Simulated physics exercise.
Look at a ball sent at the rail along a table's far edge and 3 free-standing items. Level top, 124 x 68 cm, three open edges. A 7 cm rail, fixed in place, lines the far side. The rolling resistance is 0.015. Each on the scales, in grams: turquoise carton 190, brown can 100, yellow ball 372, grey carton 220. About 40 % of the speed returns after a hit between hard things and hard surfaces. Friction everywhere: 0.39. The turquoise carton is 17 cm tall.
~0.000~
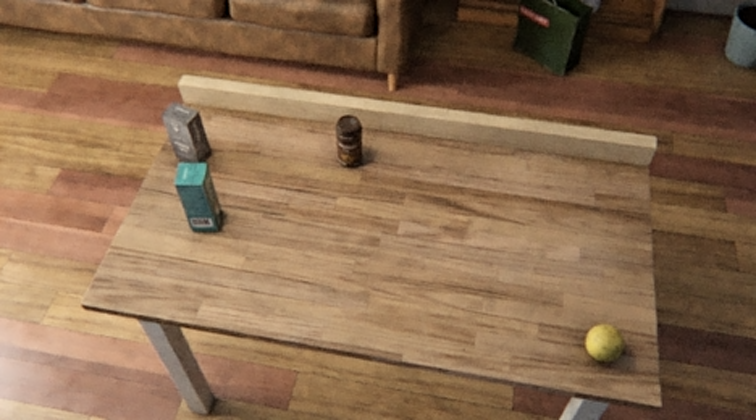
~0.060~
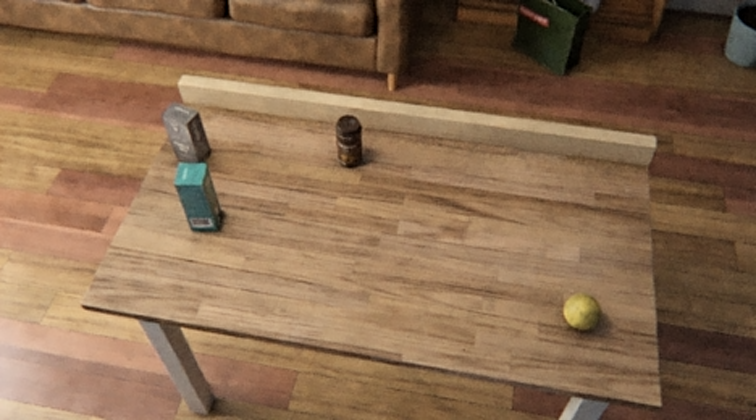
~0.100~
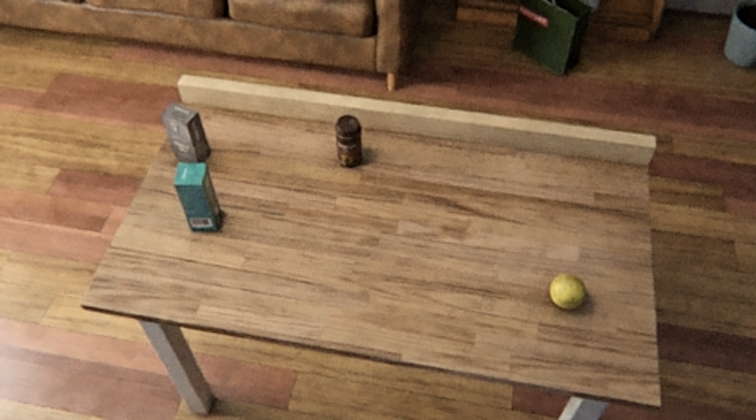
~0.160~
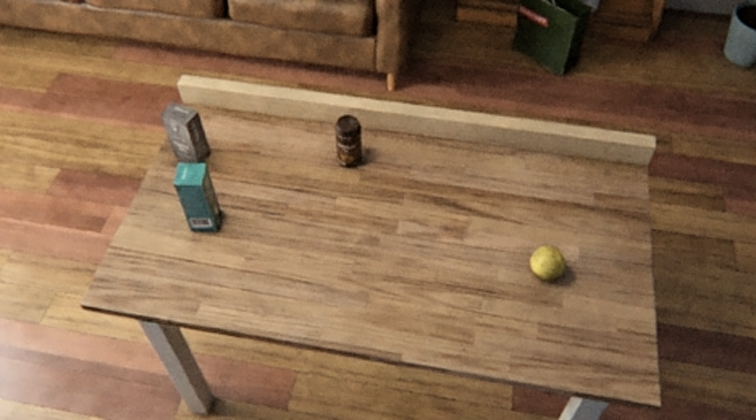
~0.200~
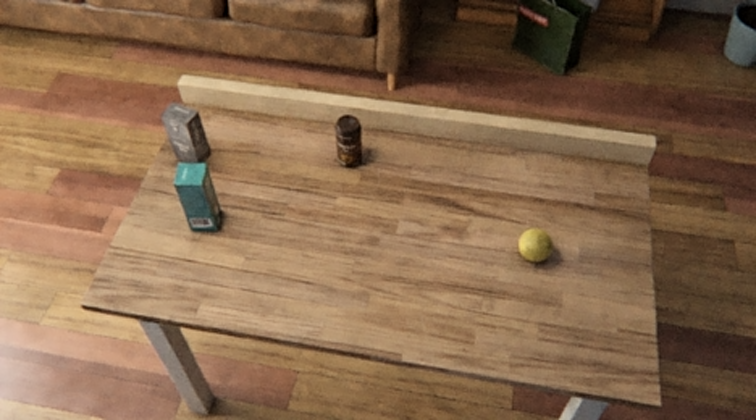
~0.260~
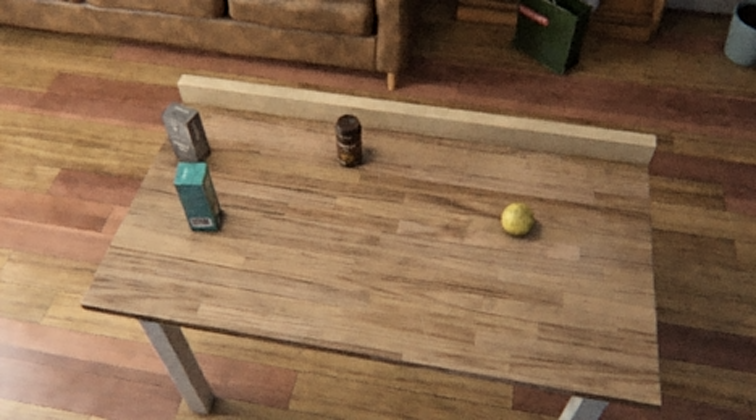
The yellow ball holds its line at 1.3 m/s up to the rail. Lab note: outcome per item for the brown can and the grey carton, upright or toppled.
Outcome: Brown can upright; grey carton upright.
After 0.46 s, yellow ball near (465, 144).
After 0.96 s, yellow ball near (360, 157); brown can leaning 5° near (330, 138).
After 1.66 s, yellow ball near (281, 185); brown can slid 6 cm near (325, 137).
At rest (3.0 s), not toppled but over 4 cm from the start, brown can; the other 2 in place, give or take 4 cm. Seen from the same camera at the end, brown can near (325, 137), grey carton near (187, 135).
